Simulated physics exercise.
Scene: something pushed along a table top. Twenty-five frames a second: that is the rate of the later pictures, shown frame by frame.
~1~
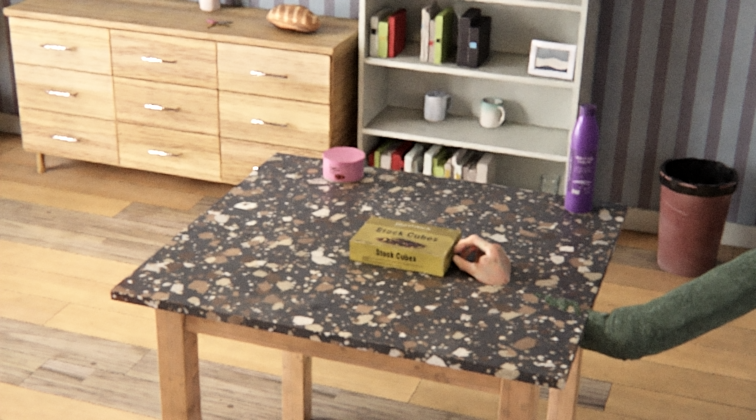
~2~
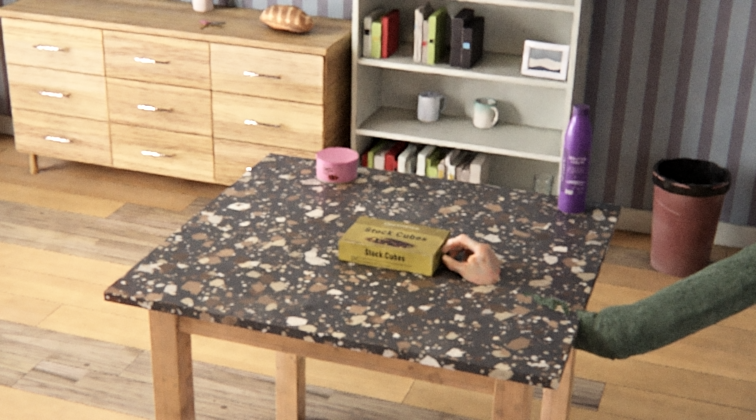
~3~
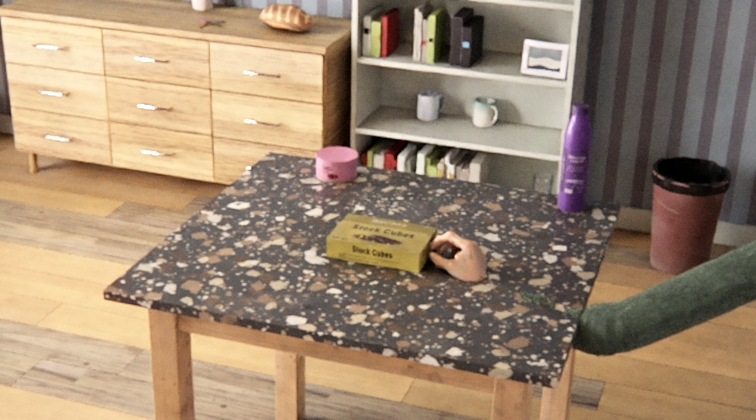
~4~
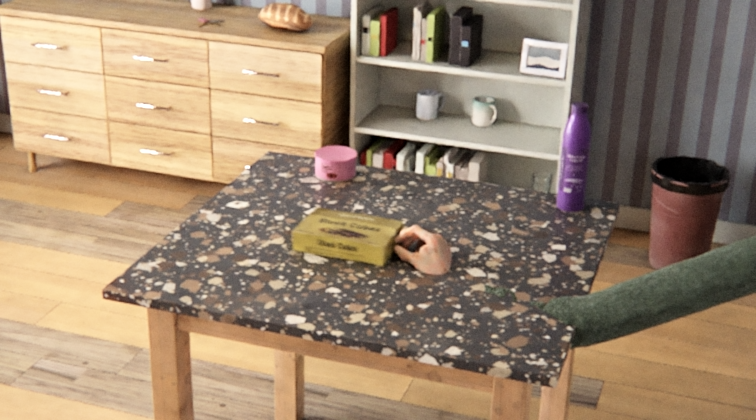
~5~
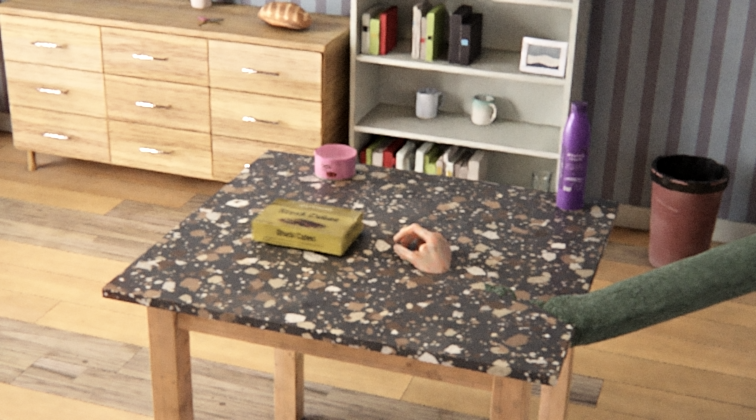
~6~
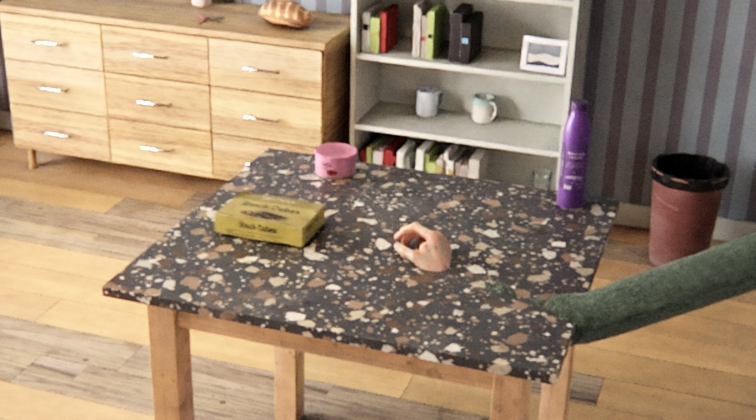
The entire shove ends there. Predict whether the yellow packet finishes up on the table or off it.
I reckon it will be off the tabletop.
Then, 0.30 s past the last view, yellow packet now off the table.
Then, 0.50 s past the last view, things are still on the move.
Finally, off the table, yellow packet.
